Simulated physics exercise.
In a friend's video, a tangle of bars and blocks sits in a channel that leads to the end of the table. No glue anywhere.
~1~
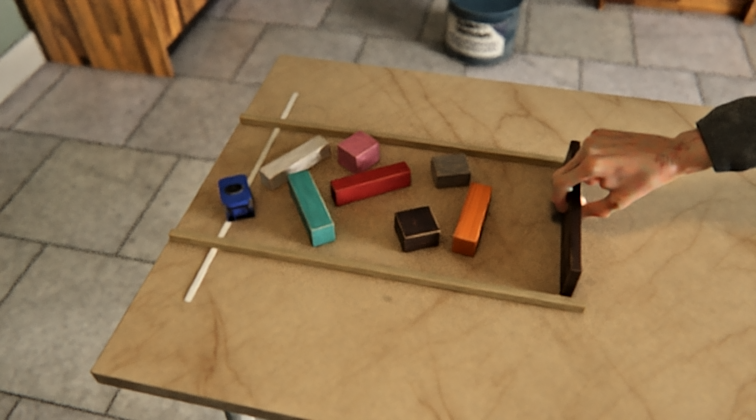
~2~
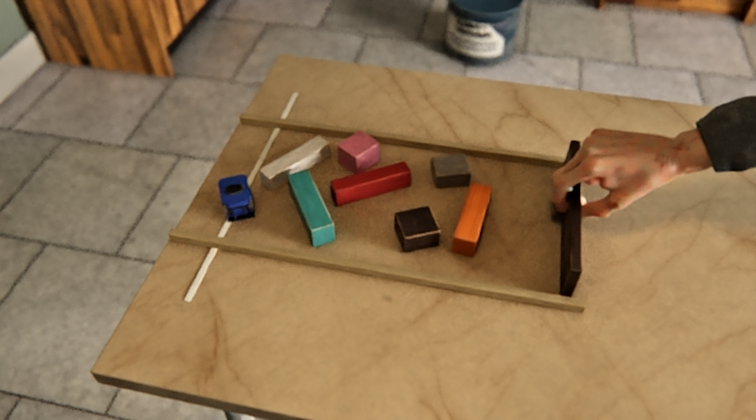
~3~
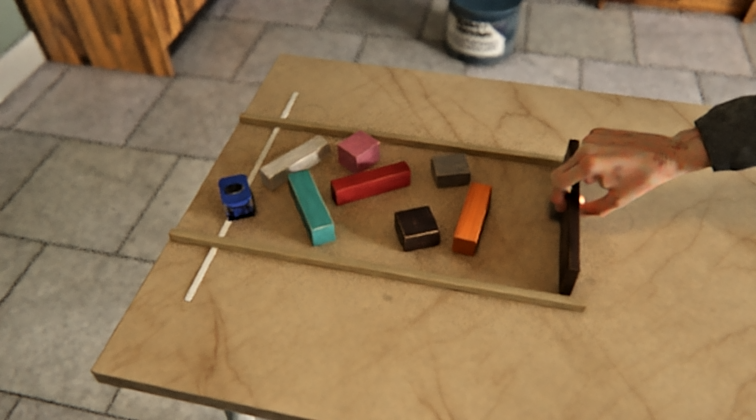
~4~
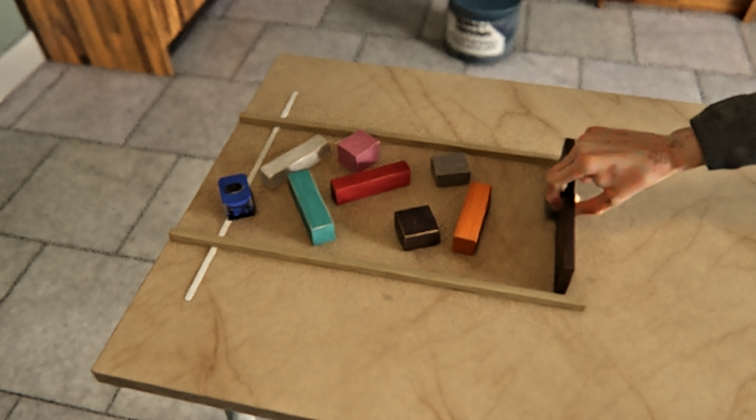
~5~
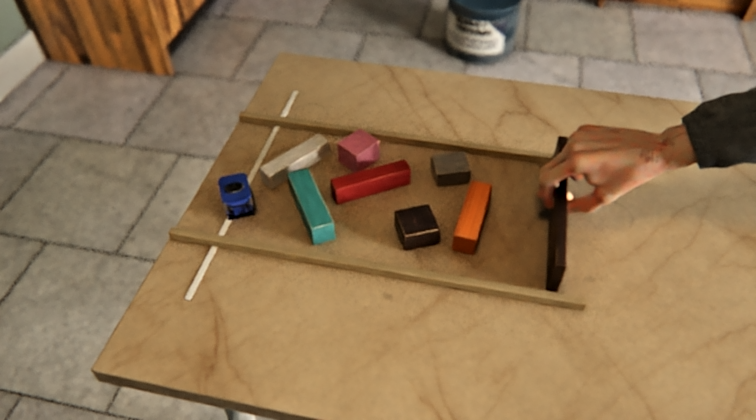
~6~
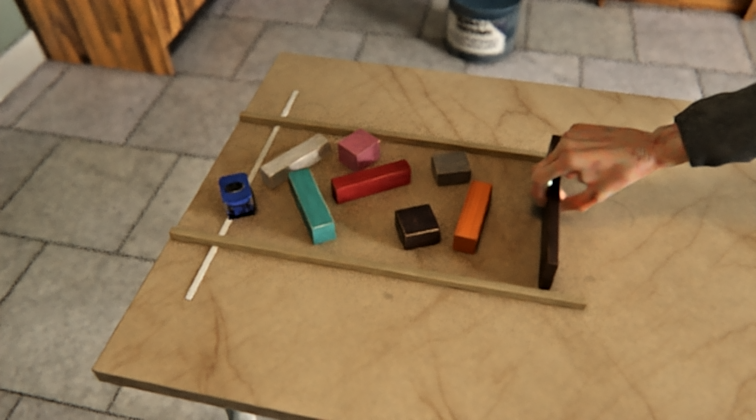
To begin with, a hand grips a dark upright board at the right end of a channel on a table, where colourful bars and blocks lie scattered near a blue case and a white line. The hand then slides the board a short way left, while the scattered pieces stay still.
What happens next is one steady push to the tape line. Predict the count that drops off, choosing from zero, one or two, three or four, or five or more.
I predict the tally of drops will be above two but under five.
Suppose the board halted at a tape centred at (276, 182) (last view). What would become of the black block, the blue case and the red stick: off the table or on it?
Black block - stays in place, blue case - goes down, red stick - stays in place.
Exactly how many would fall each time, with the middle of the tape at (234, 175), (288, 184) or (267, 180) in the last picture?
Taken one after another, the numbers are 6, 1 and 3.
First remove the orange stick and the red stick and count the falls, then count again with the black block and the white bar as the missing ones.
Counts - first: 3; second: 2.
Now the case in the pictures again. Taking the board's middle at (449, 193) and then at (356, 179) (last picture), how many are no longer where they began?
At the first place 3, at the second 7.
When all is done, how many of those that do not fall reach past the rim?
That adds up to 2.
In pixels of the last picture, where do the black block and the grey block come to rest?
Black block: (201, 190); grey block: (258, 127).
A little later, none off yet; blue case at rest near (237, 196); white bar at rest near (296, 160); turquoise bar at rest near (311, 205).
Next, none off yet; blue case at rest near (237, 196); white bar moving near (288, 159); turquoise bar shifted a little near (284, 207).
Later still, none off yet; blue case shifted about its own width near (185, 194); white bar shifted about its own width near (235, 144); turquoise bar shifted about its own width near (210, 197).
When it is over, the number that fall off is three or four; down, pink block, turquoise bar, white bar and blue case.
